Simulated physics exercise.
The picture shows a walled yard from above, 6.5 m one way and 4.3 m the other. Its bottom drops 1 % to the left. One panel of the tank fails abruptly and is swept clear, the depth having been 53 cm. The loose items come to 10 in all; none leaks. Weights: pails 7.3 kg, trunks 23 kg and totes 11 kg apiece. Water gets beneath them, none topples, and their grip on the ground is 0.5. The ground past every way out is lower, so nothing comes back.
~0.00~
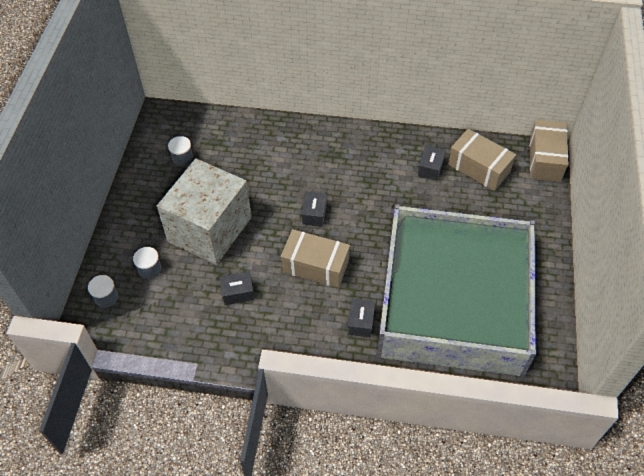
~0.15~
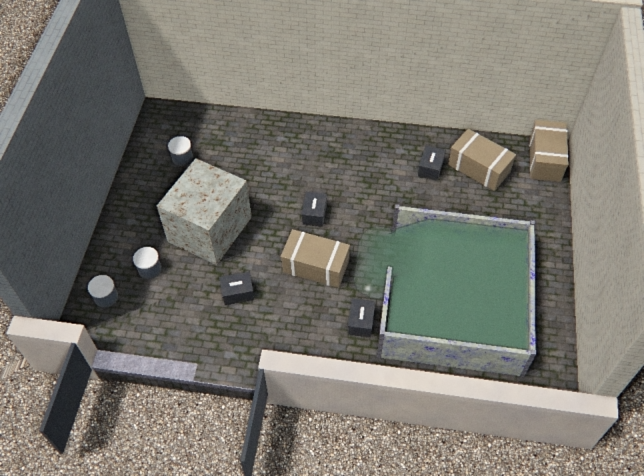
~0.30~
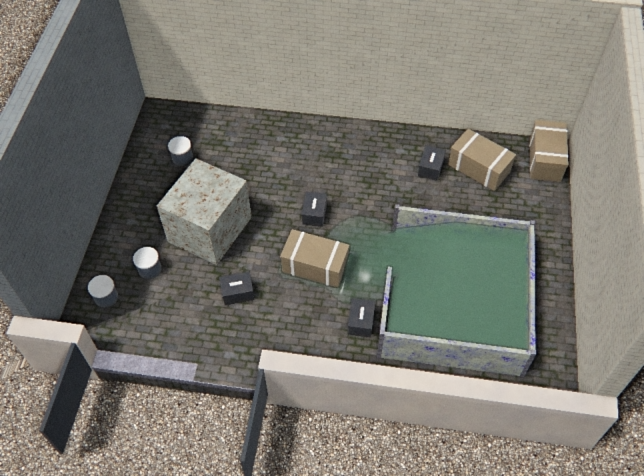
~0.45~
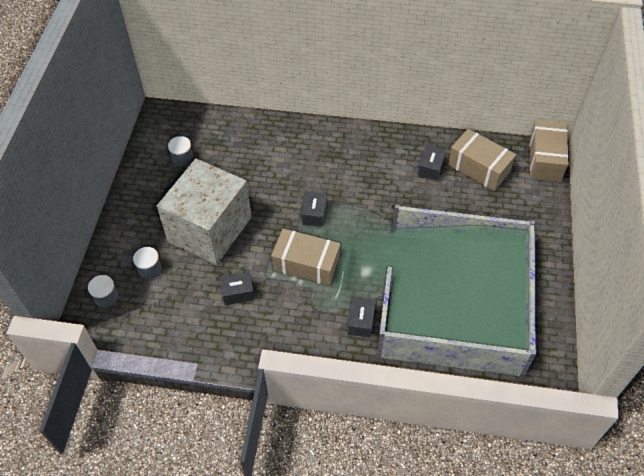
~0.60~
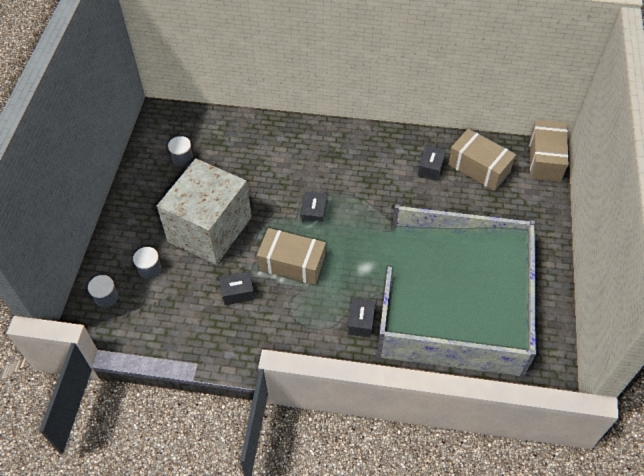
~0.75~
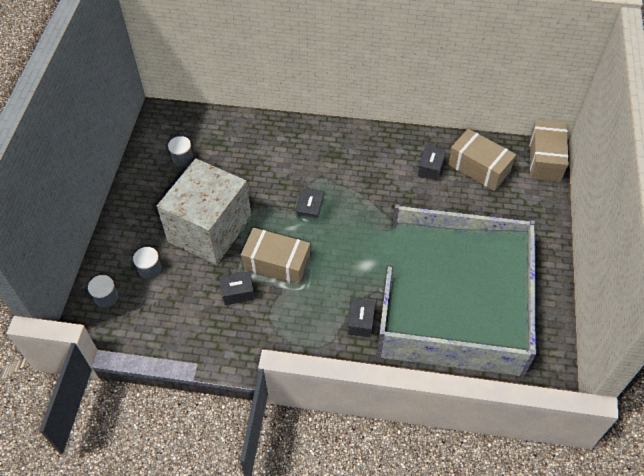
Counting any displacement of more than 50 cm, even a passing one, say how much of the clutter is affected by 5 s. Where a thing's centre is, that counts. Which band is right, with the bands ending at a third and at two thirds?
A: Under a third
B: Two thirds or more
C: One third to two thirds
The answer is C.
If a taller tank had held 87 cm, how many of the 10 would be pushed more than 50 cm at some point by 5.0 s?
6.
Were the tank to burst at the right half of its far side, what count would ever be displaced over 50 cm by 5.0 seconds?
Count: 3.
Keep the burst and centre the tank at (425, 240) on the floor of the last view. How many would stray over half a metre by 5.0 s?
Result: 4.
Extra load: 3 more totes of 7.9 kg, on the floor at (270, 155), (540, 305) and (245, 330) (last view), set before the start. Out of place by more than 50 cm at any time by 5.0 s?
In turn: More, short of it, more.
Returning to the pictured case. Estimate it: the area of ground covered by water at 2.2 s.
Near 16 m2 in all.
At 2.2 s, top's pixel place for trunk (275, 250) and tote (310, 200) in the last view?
I'd say close to (201, 304) and close to (211, 110).
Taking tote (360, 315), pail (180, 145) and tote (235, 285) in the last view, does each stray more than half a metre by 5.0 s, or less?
Listed in sequence: Lower; higher; higher for the last.
After 1.1 s 2 of 10 are over 50 cm from their spots; 0 afloat.
After 2.2 s 3 of 10 are over 50 cm from their spots; 1 afloat.
After 3.5 s 3 of 10 are over 50 cm from their spots; 1 afloat.
After 5.0 s 4 of 10 are over 50 cm from their spots, and 4 have been at some point; 0 afloat.
